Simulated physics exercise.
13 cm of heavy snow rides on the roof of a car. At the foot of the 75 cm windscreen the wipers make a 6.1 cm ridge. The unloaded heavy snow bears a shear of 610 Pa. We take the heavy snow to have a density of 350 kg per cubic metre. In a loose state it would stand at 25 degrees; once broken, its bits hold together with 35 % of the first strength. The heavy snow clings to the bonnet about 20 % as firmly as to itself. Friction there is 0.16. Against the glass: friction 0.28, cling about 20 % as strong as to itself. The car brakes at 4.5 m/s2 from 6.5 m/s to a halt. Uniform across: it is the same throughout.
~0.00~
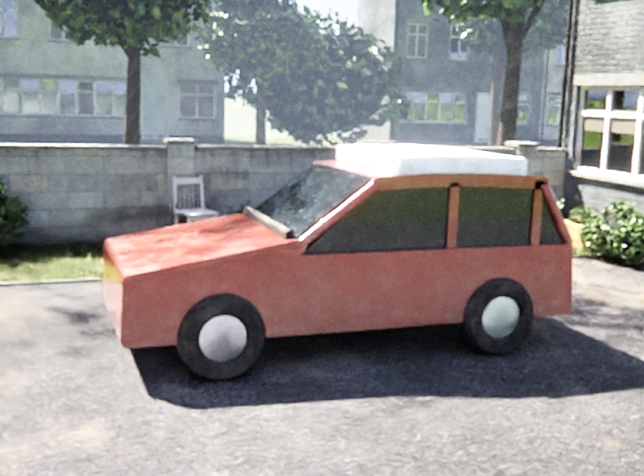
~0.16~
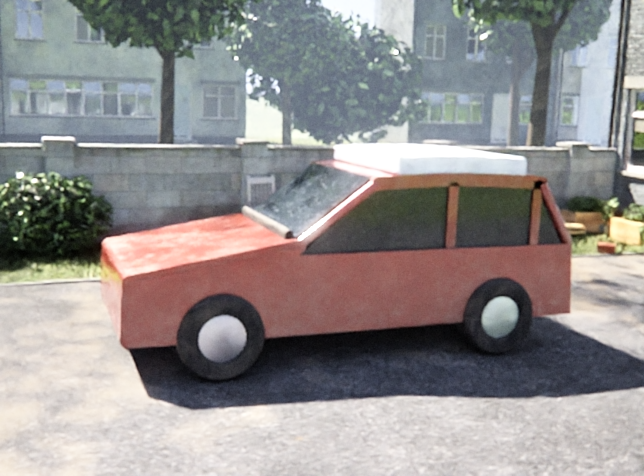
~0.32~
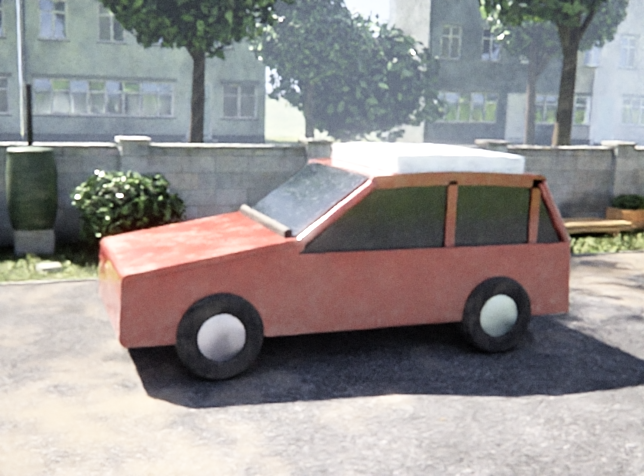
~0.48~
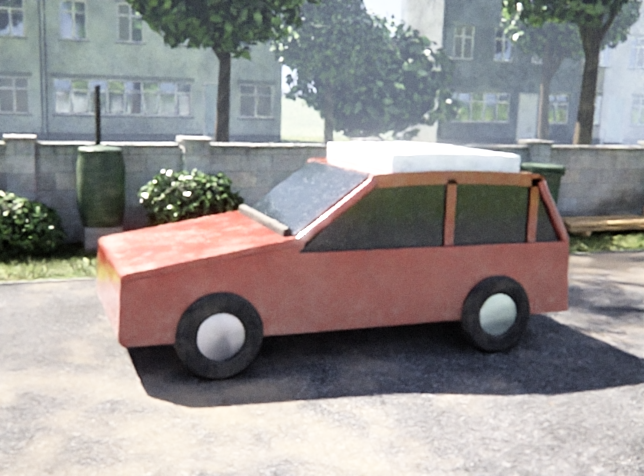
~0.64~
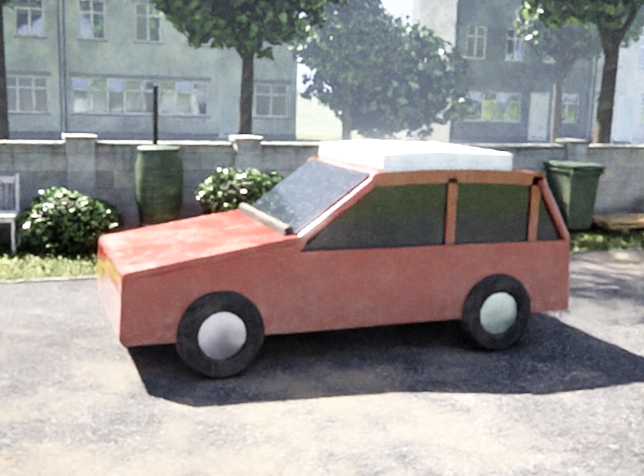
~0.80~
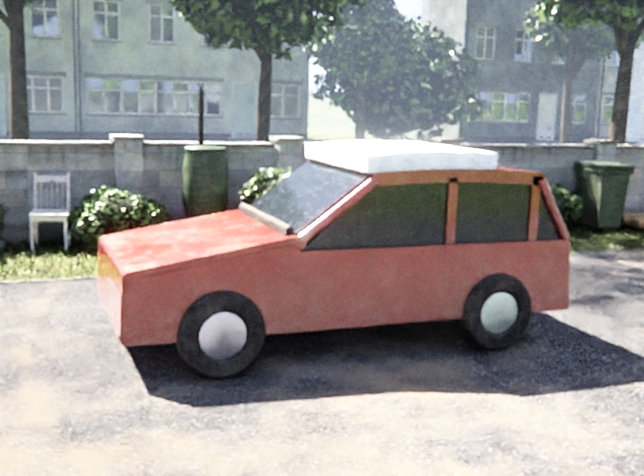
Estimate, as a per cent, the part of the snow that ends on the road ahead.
The estimate is close to 97 %.
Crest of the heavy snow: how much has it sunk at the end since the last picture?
The gap comes to some 50 centimetres.
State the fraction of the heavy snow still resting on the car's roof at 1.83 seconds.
Around 0 %.
After 1.27 s, 21 % of the snow is on the roof, 53 % on the glass, 26 % on the bonnet and none has gone off the nose.
After 1.83 s, none of the snow is on the roof, 3 % on the glass, 55 % on the bonnet and 42 % has gone off the nose.
After 2.39 s, none of the snow is on the roof, 3 % on the glass, 1 % on the bonnet and 97 % has gone off the nose.
After 2.94 s, none of the snow is on the roof, 3 % on the glass, 1 % on the bonnet and 97 % has gone off the nose.
After 3.04 s, at the end, none of the snow is on the roof, 3 % on the glass, 1 % on the bonnet and 97 % has gone off the nose.
